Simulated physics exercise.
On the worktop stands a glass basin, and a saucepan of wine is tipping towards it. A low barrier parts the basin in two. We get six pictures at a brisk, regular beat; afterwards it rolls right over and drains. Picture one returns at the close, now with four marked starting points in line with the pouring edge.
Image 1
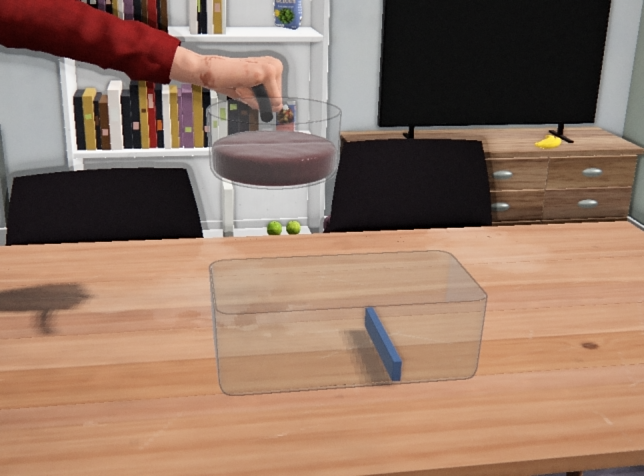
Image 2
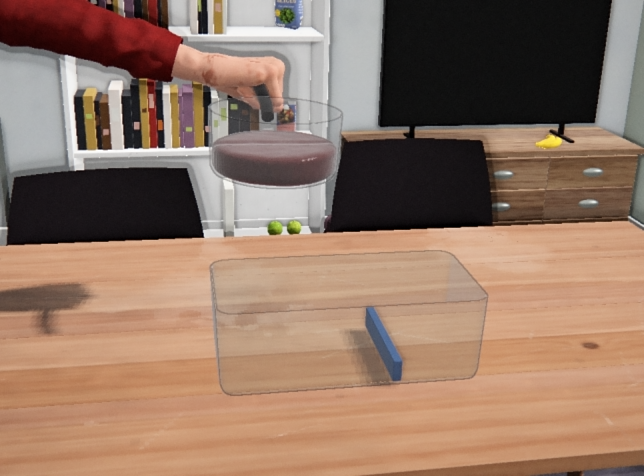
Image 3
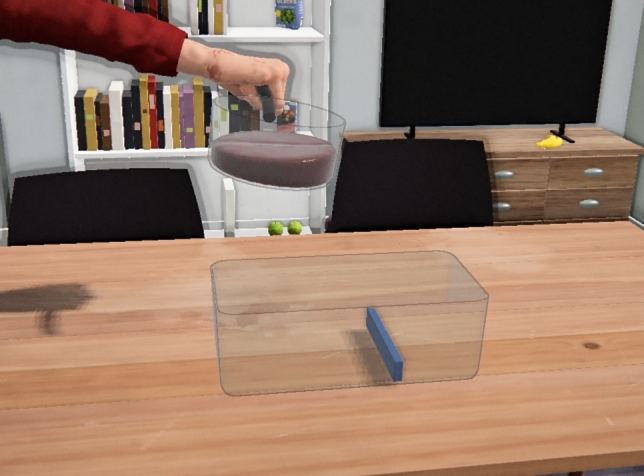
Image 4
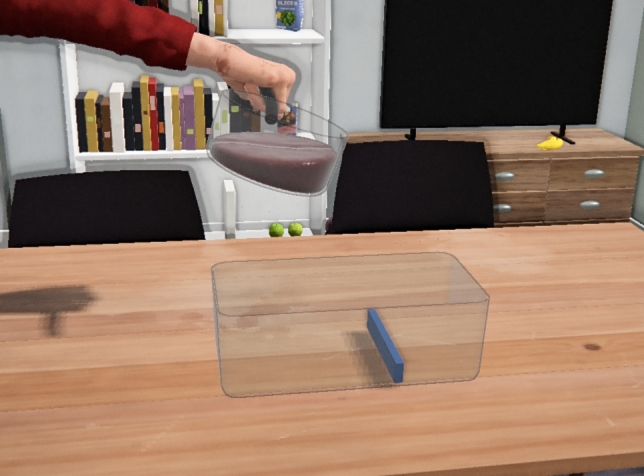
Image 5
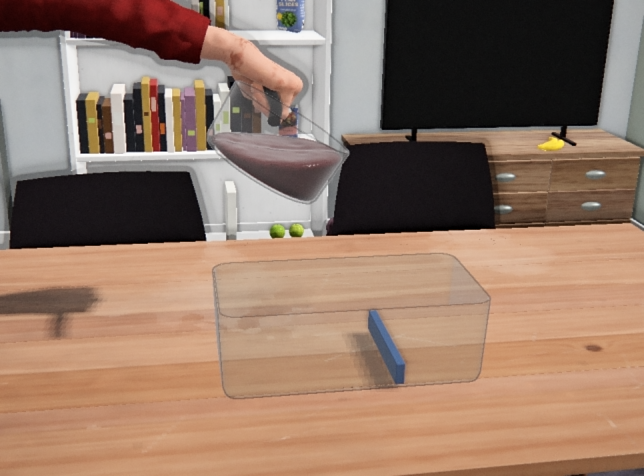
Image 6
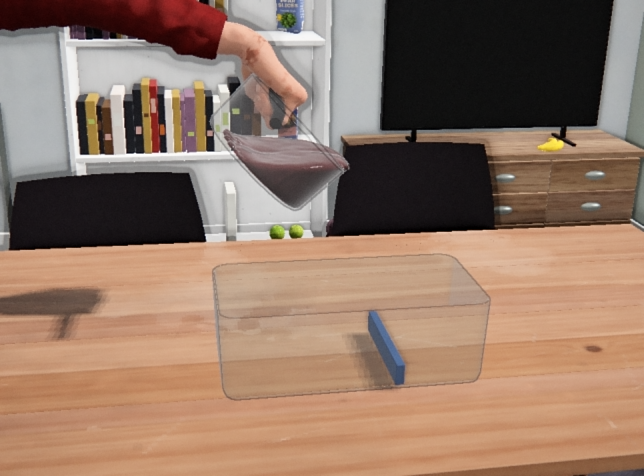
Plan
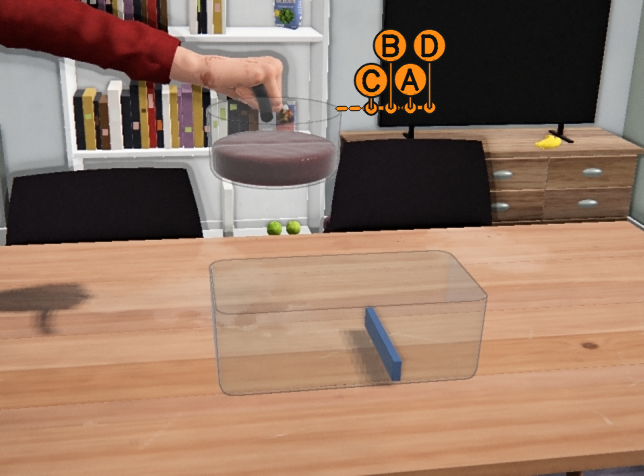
The video shows a hand in a red sleeve holding a clear pan of dark purplish-red liquid above a glass basin with a low blue barrier, then tilting it steadily to the right until liquid reaches over the lip.
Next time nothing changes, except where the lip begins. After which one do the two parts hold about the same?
I would pick place C.
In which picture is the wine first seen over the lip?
Picture 6.
In orange, A at (410, 107); B at (390, 107); C at (371, 108); D at (429, 107).
With A, about 29 % ends left of the wall and 69 % right of it.
With B, about 36 % ends left of the wall and 60 % right of it; 4 % is lost outside.
With C, about 48 % ends left of the wall and 49 % right of it; 3 % is lost outside.
With D, about 30 % ends left of the wall and 61 % right of it; 10 % is lost outside.
